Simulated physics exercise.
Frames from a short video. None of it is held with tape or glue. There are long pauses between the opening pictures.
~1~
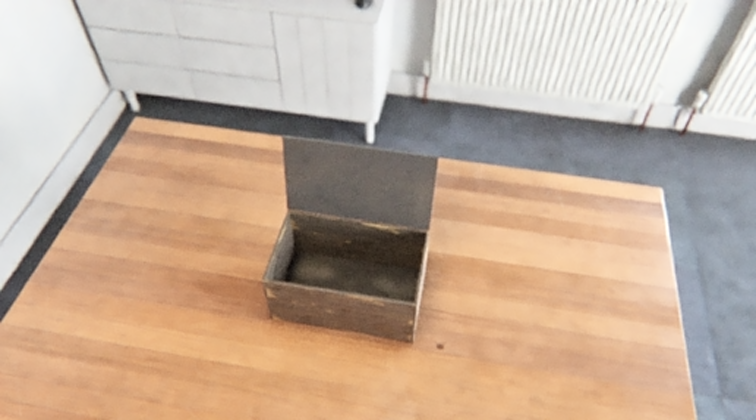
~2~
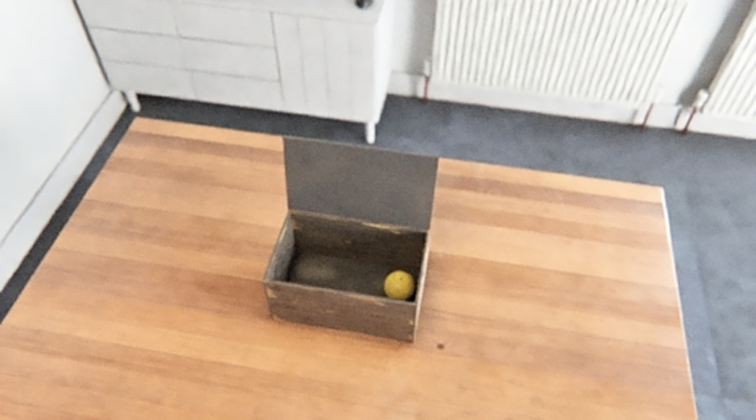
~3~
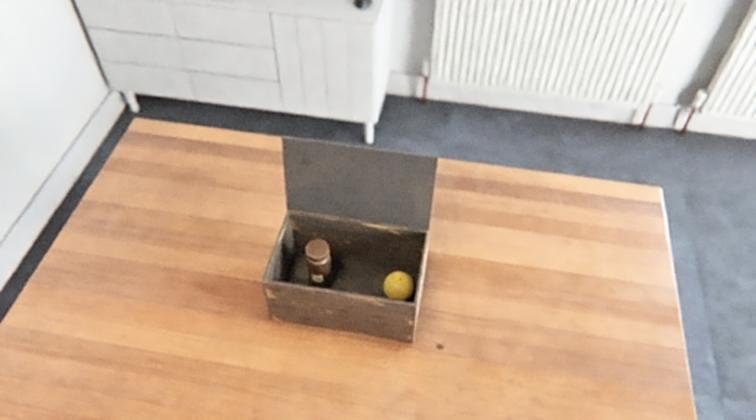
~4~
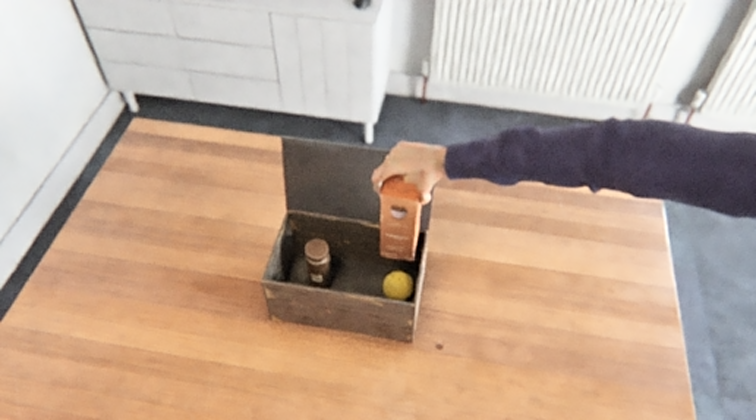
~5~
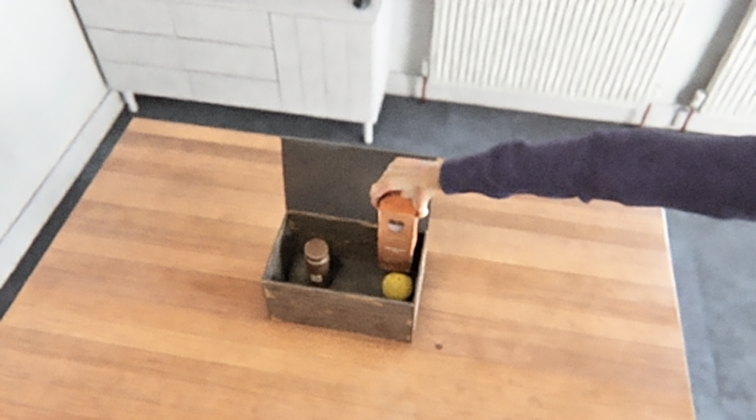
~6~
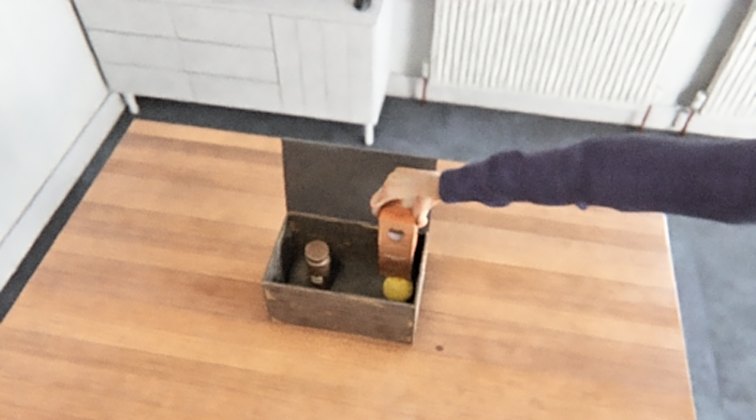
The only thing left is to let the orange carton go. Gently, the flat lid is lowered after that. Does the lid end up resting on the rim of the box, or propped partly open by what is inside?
Comes fully down.
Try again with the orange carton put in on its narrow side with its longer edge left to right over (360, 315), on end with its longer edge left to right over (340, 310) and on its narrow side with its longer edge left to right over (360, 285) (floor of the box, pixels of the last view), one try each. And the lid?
In the first case the lid comes down fully; in the second it stays propped open; in the third it comes down fully.
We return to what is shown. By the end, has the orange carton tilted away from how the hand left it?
It ends up leaning.
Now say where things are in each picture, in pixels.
In the first picture, the last thing is not in view yet.
In the second picture, the last thing is not in view yet; yellow apple (400, 287).
In the third picture, the last thing is not in view yet; yellow apple (399, 287).
The fourth picture shows coming down; orange carton (401, 219); yellow apple (399, 287).
The fifth picture shows coming down; orange carton (398, 232); yellow apple (398, 287).
The sixth picture shows put in, still held; orange carton (398, 240); yellow apple (399, 288).
Then, 1.20 s later than the last frame, lid starting down; orange carton tilted by 52° near (339, 259); brown shaker tilted by 21°; yellow apple moved a little.
Then, 1.80 s later than the last frame, lid 43° above the rim; orange carton tilted by 66° near (331, 261); brown shaker tilted by 46°; yellow apple moved a little.
When it is over, lid shut; lying over in the box, orange carton and brown shaker; yellow apple as before. End places, in pixels of the last picture, orange carton near (339, 263).
